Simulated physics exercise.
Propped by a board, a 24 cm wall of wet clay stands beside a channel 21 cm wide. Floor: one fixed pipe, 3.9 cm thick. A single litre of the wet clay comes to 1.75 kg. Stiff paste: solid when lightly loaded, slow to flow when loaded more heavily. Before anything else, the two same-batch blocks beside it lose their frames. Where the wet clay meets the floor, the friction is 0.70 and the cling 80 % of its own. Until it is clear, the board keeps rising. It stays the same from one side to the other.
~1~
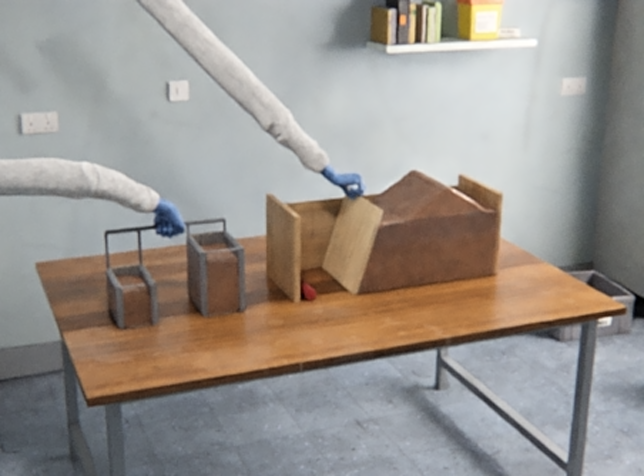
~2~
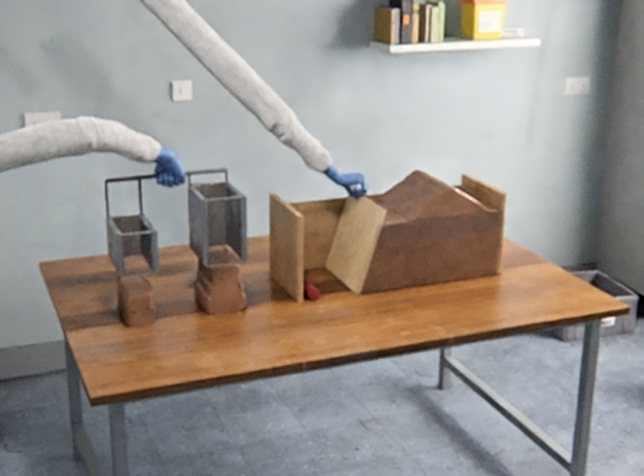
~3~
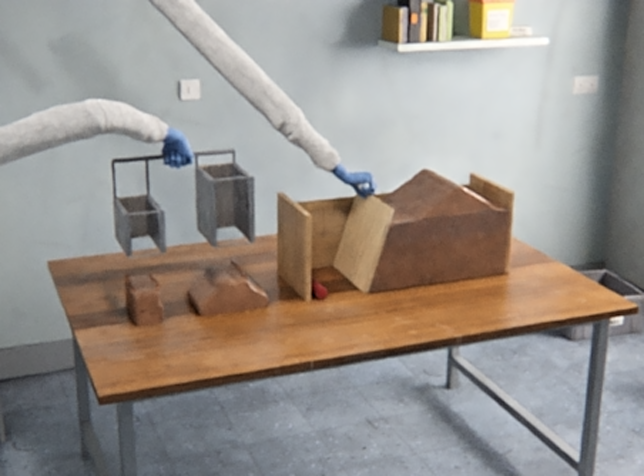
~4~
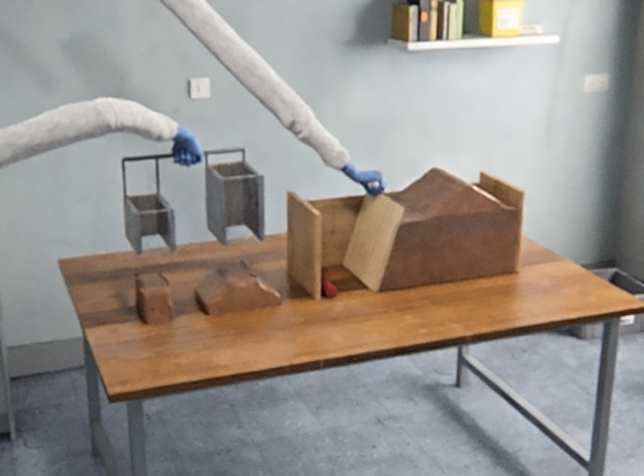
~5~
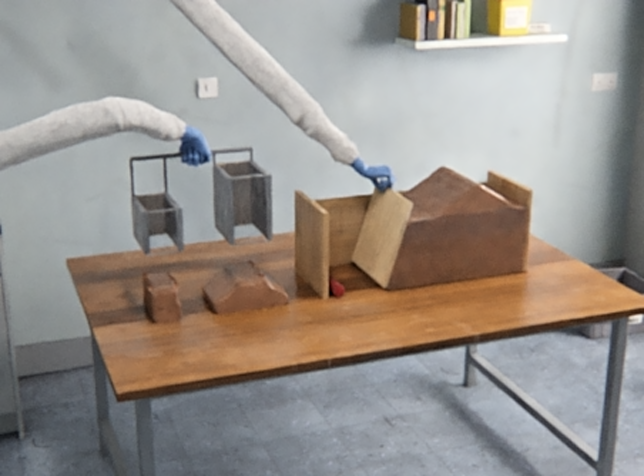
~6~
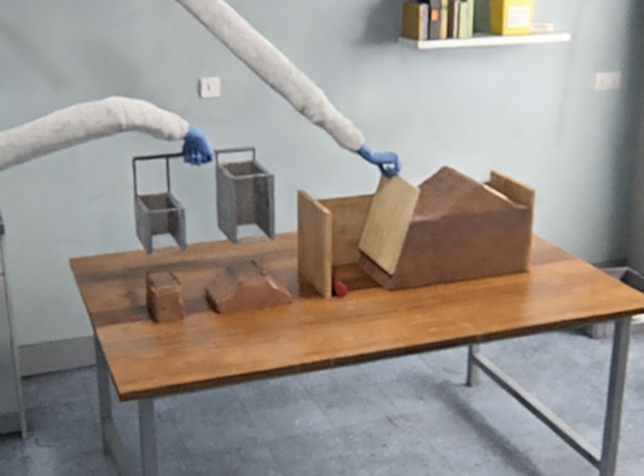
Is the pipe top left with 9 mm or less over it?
No, more than that.
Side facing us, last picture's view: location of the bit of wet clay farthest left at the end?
You'll find it somewhere near (340, 281) on the near face.
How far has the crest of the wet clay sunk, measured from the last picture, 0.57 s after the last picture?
The gap comes to about 5.5 centimetres.
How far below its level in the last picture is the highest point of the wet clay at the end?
By my estimate, near 7.5 cm.
Then, 0.26 s after the last picture, the face still stands and nothing lies on the pipe.
Then, 0.57 s after the last picture, the fallen stuff reaches 54 % of the way across and nothing lies on the pipe.
Then, 0.88 s after the last picture, the fallen stuff reaches 86 % of the way across and 3.8 cm lies on the pipe.
Then, 1.19 s after the last picture, the fallen stuff reaches 86 % of the way across and 4.1 cm lies on the pipe.
Then, 1.23 s after the last picture, at the end, the fallen stuff reaches 86 % of the way across and 4.1 cm lies on the pipe.
